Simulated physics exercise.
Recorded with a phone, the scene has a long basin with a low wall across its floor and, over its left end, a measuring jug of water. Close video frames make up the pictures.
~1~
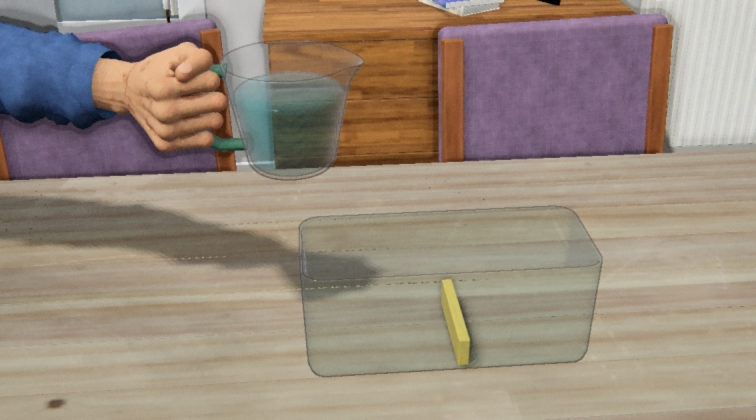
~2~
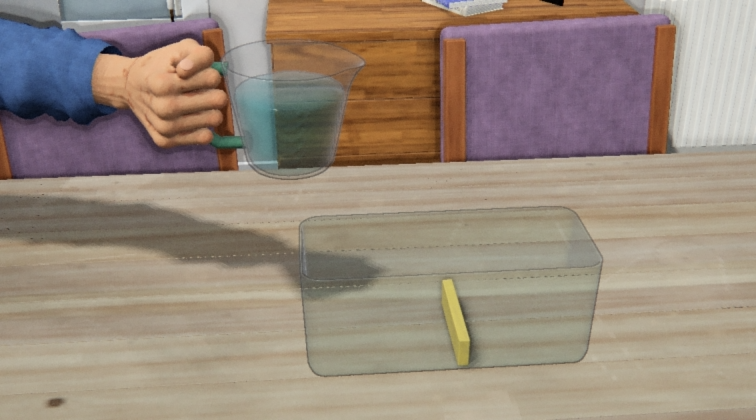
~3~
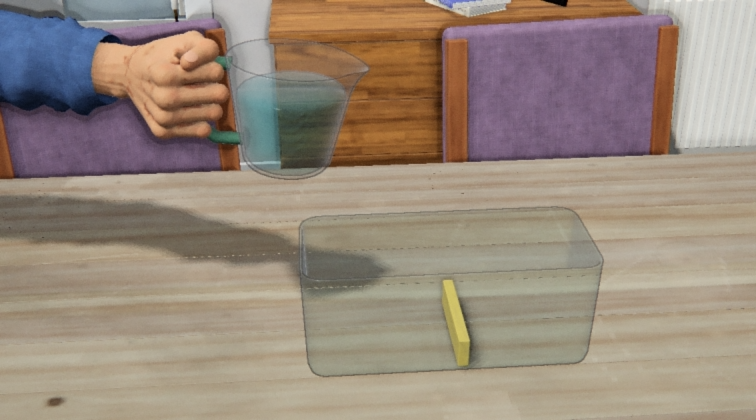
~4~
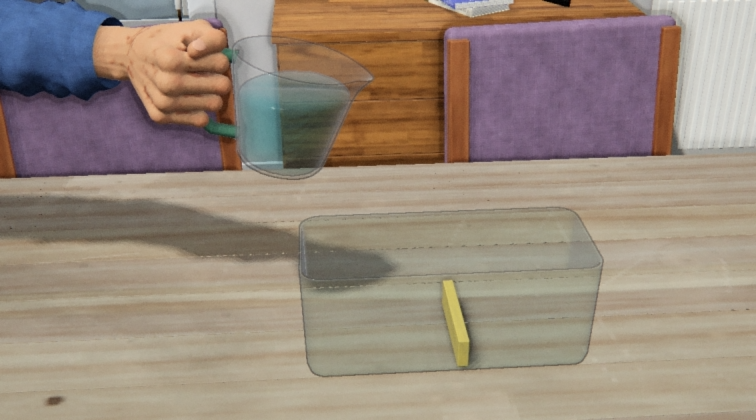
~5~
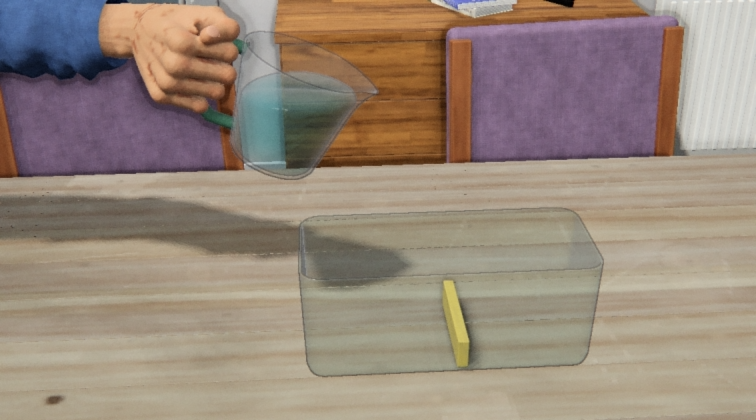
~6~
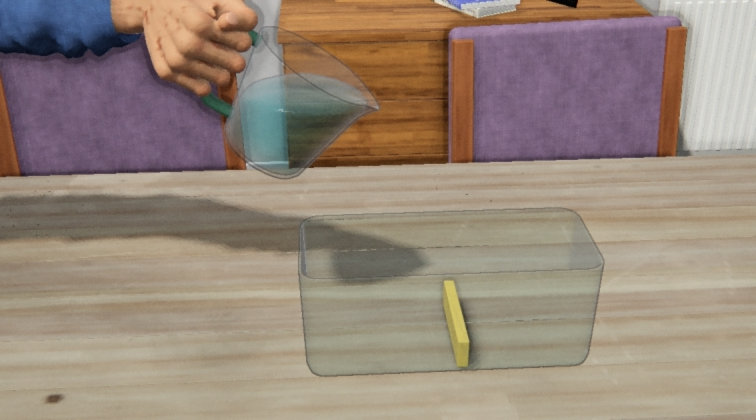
A hand holding a clear measuring jug of water by its green handle tilts it gradually to the right above the left end of a long transparent basin, where a low yellow wall stands still on the floor.
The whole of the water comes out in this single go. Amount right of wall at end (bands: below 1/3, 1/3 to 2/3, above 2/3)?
Below 1/3.
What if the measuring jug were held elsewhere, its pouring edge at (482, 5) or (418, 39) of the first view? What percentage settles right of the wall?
It comes out at around 70 percent and then around 75 percent.
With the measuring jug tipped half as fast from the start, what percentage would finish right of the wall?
About 15 per cent.
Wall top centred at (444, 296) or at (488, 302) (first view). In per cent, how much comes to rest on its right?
Try 1: About 5 percent; try 2: About 10 percent.
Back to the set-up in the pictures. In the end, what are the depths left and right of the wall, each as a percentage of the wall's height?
On the left it sits near 70, while on the right it sits near 10.
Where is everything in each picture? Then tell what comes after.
The first frame shows tilt 0°; pouring edge (364, 59); surface from (232, 89) to (344, 86); the long basin's rim runs from (301, 249) to (587, 236); the wall's top is at (455, 310).
The second frame shows tilt 2°; pouring edge (366, 61); surface from (233, 89) to (344, 86).
The third frame shows tilt 6°; pouring edge (370, 67); surface from (235, 88) to (346, 87).
The fourth frame shows tilt 13°; pouring edge (374, 76); surface from (239, 86) to (351, 88).
The fifth frame shows tilt 23°; pouring edge (379, 90); surface from (239, 91) to (358, 92).
The sixth frame shows tilt 34°; pouring edge (381, 106); surface from (240, 94) to (368, 96).
A moment on, the measuring jug is tipped on its side and 48 per cent is still to pour, 16 is left of the wall and 0 right of it.
Next, the measuring jug is tipped right over and 7 per cent is still to pour, 75 is left of the wall and 2 right of it.
Then the measuring jug is tipped right over and 0 per cent is still to pour, 82 is left of the wall and 8 right of it.
Later the measuring jug is tipped right over and 0 per cent is still to pour, 83 is left of the wall and 10 right of it.
At rest 83 per cent lies left of the wall, 10 right of it and 7 outside.
